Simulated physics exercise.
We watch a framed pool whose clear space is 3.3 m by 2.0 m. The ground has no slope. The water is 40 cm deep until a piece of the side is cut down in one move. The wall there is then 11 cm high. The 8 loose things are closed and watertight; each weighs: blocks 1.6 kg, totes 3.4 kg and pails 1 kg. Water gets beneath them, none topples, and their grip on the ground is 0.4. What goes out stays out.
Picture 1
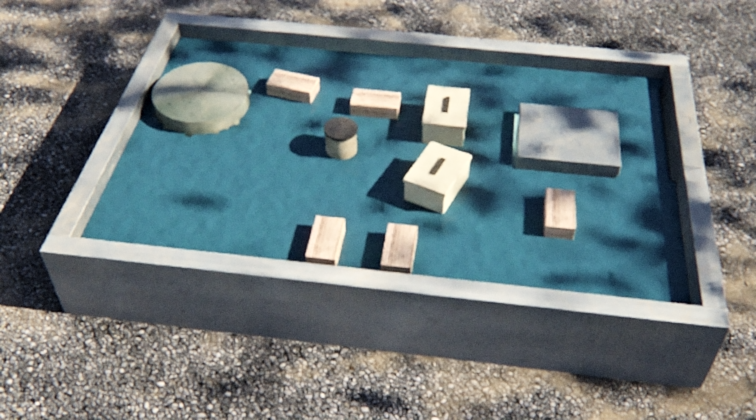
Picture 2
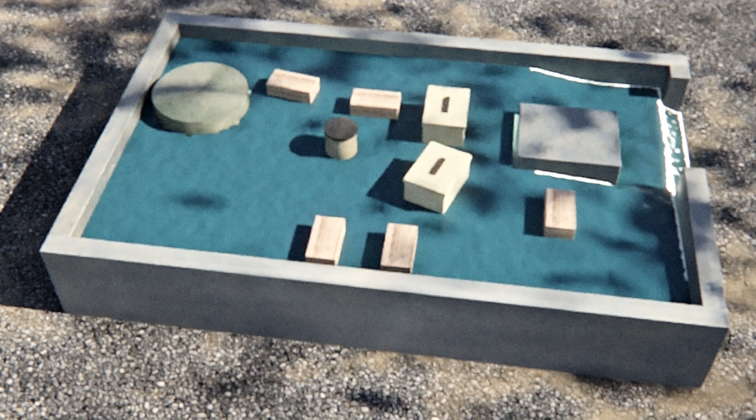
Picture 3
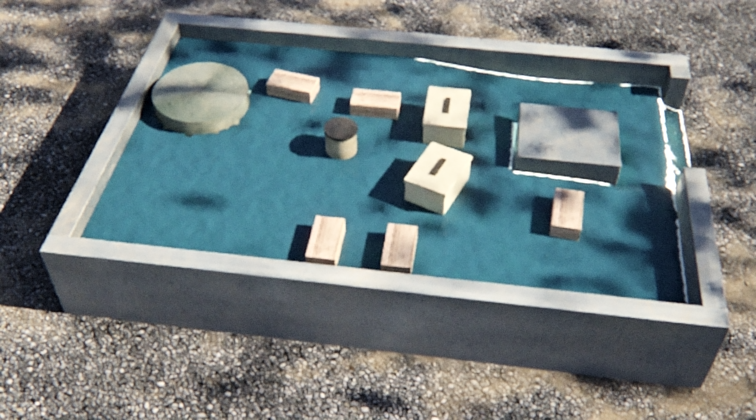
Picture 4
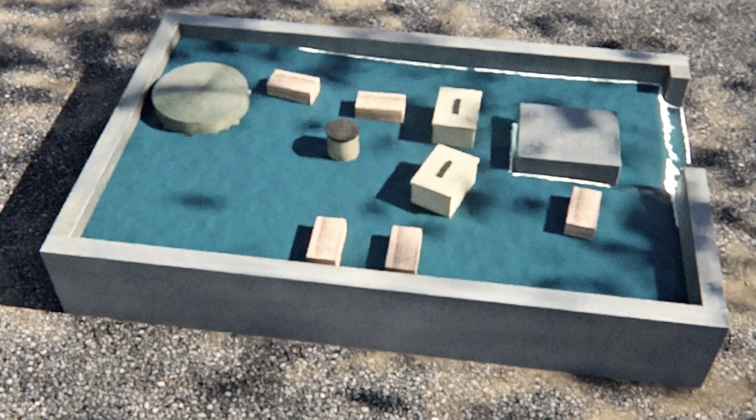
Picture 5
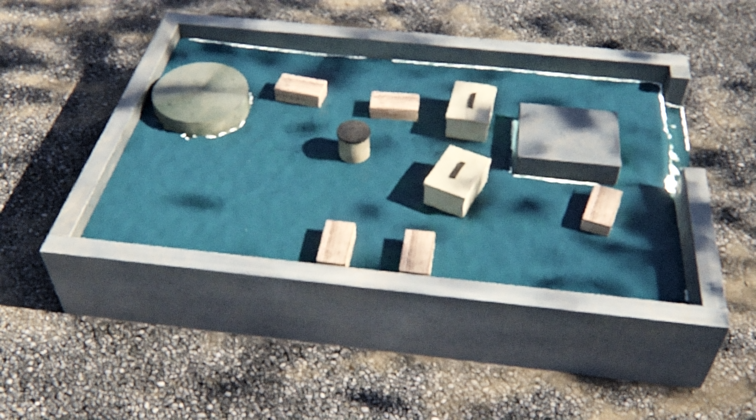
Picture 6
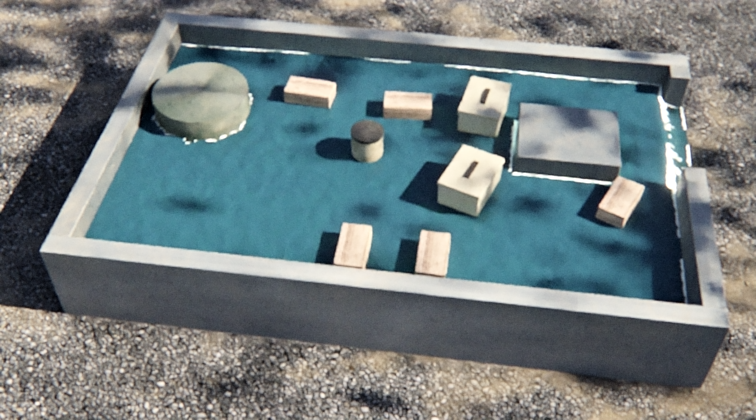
In a grey-walled pool on gravel, a gap opens in the right wall, then floating blocks and boxes drift right.
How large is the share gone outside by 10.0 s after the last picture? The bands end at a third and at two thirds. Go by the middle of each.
Share: From one to two thirds.
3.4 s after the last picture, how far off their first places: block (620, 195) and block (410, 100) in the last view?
In turn: Washed out, 80 cm.
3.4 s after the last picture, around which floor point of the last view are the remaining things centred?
At about (469, 204).
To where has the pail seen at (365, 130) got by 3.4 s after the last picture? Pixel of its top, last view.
At about (411, 130).
Then, 0.8 s after the last picture 0 of 8 are out; 8 afloat.
Then, 3.4 s after the last picture 1 of 8 are out; 7 afloat.
Then, 6.0 s after the last picture 3 of 8 are out; 5 afloat.
Then, 10.0 s after the last picture 3 of 8 are out; 5 afloat.
